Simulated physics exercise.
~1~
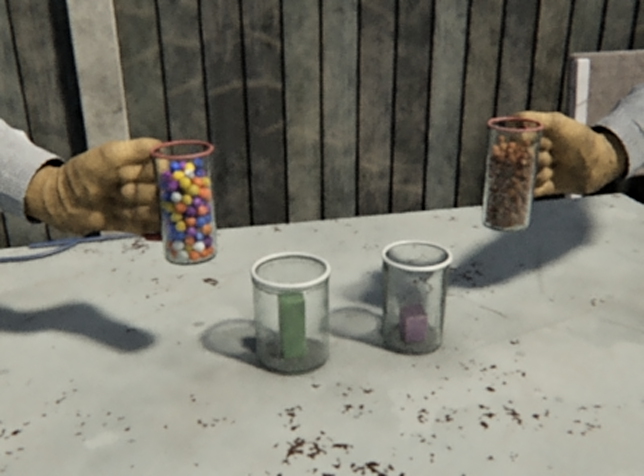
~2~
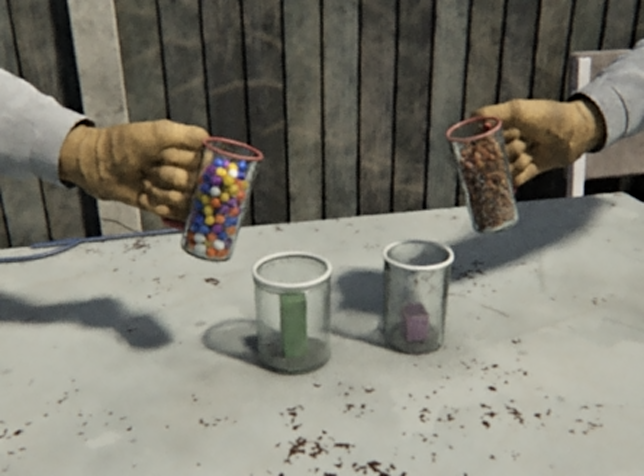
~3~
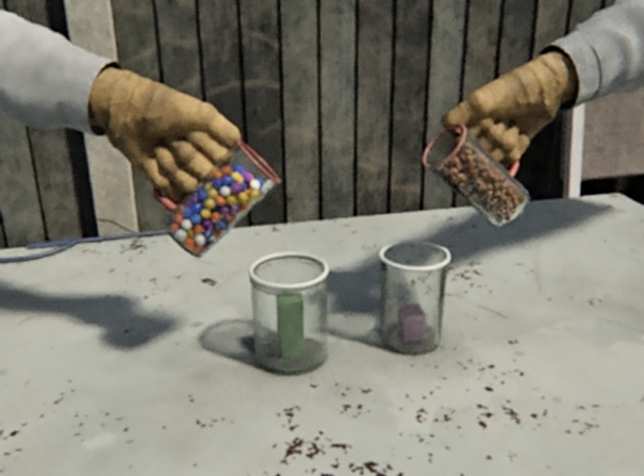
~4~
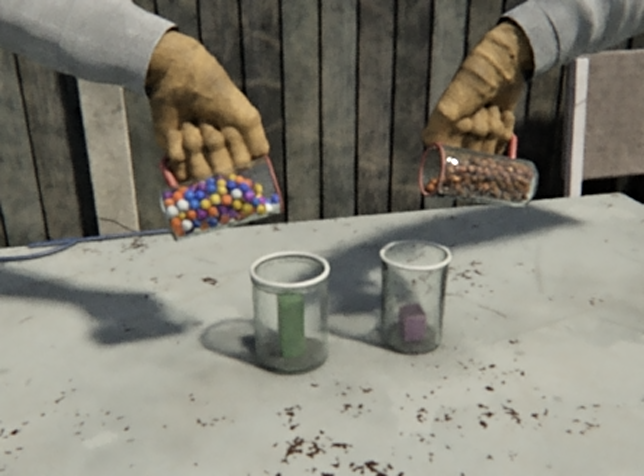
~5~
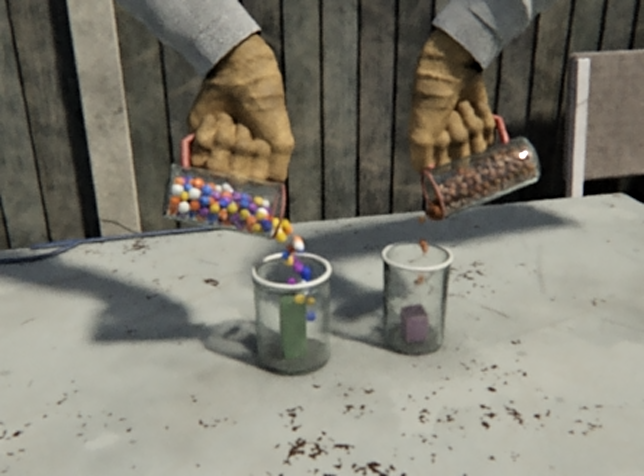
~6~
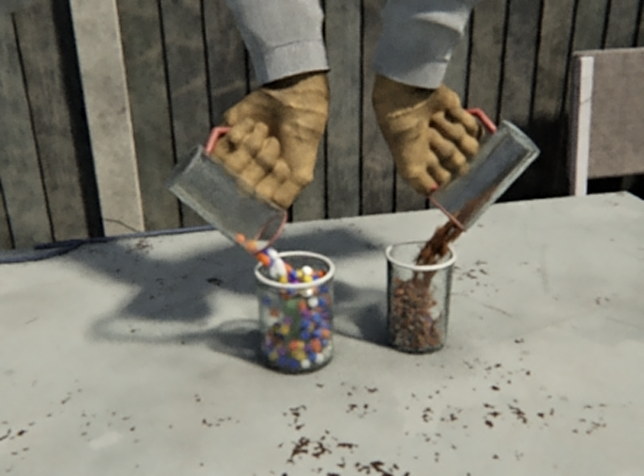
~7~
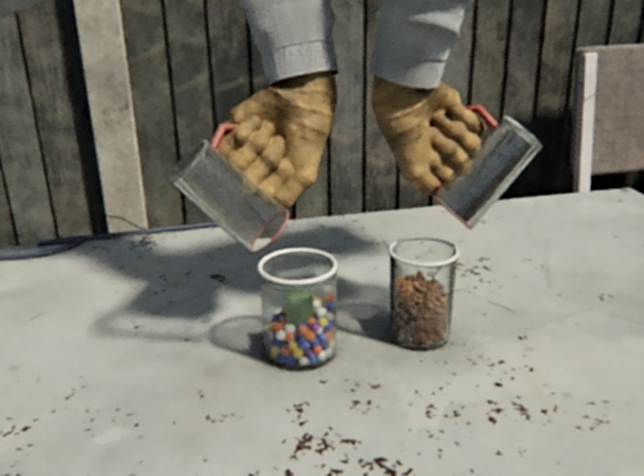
Gloved hands tipping colourful beads and brown bits into two clear containers, leaving the green block's top showing, the purple one buried.
